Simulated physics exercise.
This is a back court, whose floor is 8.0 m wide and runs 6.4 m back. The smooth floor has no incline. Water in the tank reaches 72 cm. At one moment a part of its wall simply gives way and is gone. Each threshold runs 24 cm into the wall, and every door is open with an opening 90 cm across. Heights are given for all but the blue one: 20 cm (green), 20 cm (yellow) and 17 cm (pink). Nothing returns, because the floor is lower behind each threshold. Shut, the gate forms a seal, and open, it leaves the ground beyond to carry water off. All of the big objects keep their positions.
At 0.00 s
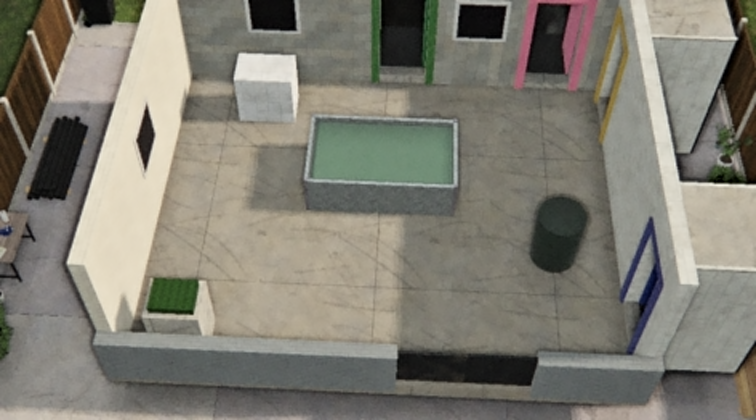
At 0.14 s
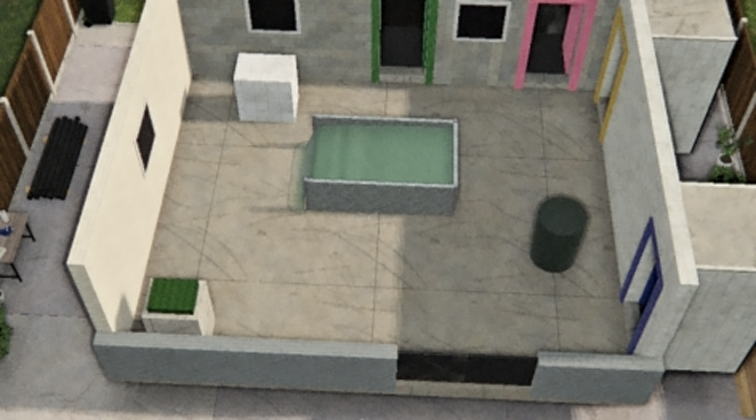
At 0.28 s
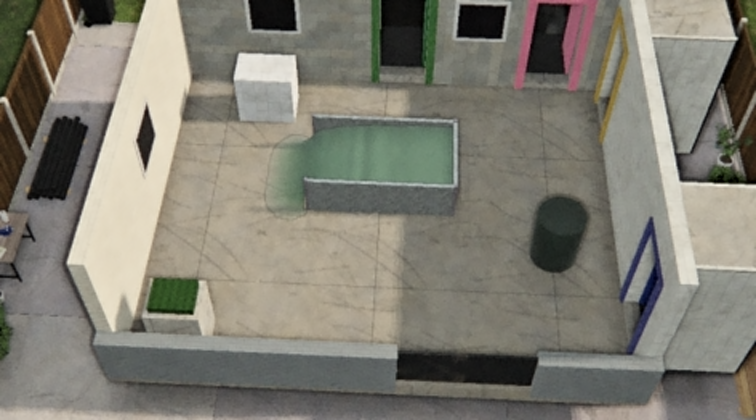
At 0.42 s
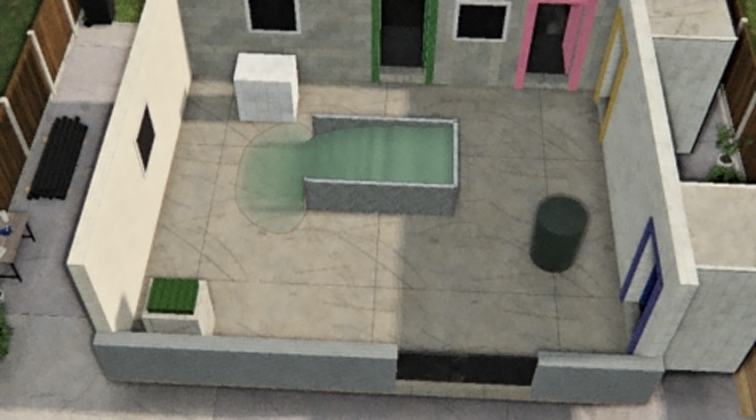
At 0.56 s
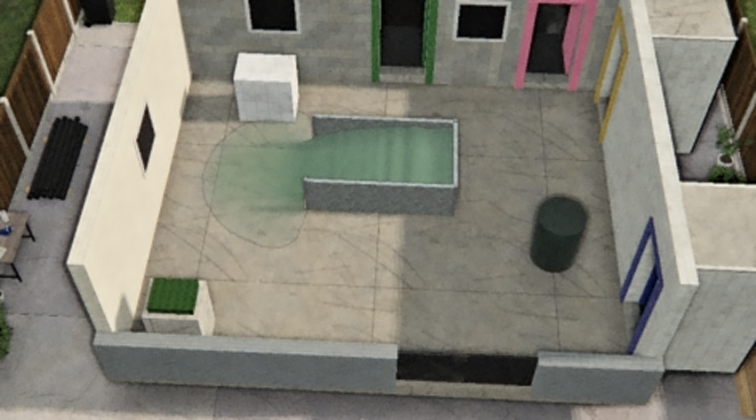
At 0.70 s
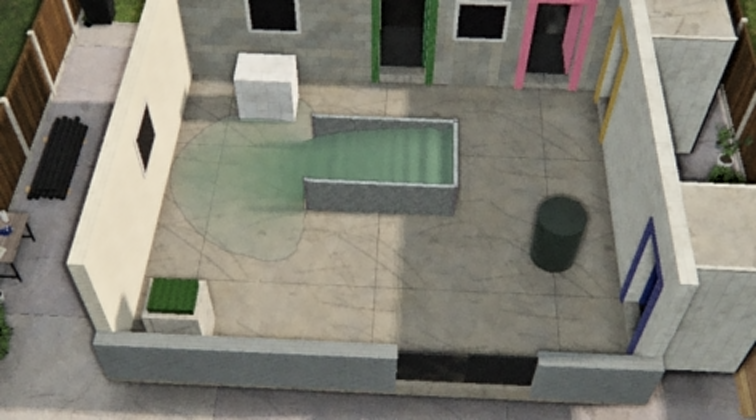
Greenish water poured out of a tank in the middle of a walled yard after its left side vanished, then spread leftward across the floor in a widening, thinning rounded sheet.
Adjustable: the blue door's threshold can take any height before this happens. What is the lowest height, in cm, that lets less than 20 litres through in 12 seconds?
About 8 cm.
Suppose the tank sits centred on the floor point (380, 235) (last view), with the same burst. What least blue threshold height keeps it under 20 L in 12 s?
It should be around 7.5 cm high.
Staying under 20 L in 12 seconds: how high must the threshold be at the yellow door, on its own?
Yellow would need about 6.0 cm on its own.
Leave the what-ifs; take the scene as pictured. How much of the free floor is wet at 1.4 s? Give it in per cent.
Near 20 per cent of the open floor.
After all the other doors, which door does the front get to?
It's the blue door.
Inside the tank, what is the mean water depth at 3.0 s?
Average depth: Approx. 19 cm.
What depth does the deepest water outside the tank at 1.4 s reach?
Roughly 36 cm.
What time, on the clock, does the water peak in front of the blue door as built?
Some 11.5 s, more or less.
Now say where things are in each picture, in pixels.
The tank at (383, 153) is whole and still, 72 cm deep; the blue door at (640, 293) is dry, in the first picture.
The front is at (294, 206), 0.3 m from the gap at (313, 166); 0.4 m2 of floor is wet, 72 cm left at the back, in the second picture.
Water pours out at (313, 168) and has run 0.8 m, to (270, 186); about 12 cm deep outside, 72 cm at the back, in the third picture.
The gap is at (313, 169), the front 1.3 m out at (239, 188); the back of the tank holds 72 cm, in the fourth picture.
The front is at (207, 181), 1.9 m from the gap at (313, 170); 4.3 m2 of floor is wet, 71 cm left at the back, in the fifth picture.
The gap is at (313, 170), the front 2.5 m out at (174, 180); the back of the tank holds 65 cm; 5.8 m in a straight line remain to the blue door at (640, 293), in the sixth picture.
After 1.4 s water covers 20 % of the floor, deepest (36 cm) near (169, 174); it has not reached the blue door.
After 3.0 s water covers 30 % of the floor, deepest (44 cm) near (130, 338); it has not reached the blue door.
After 12.0 s water covers 100 % of the floor, deepest (12 cm) near (455, 156); 11 cm at the blue door, 36 litres in over its 7 cm threshold.
At the blue door as built, the water arrived by 6.8 s and peaked near 11 cm at 11.4 s.
Run again over the same 12 s with other heights there, 45 litres in over 6.5 cm, 10 litres over 9 cm. The limit of 20 litres is kept from about 8 cm up.
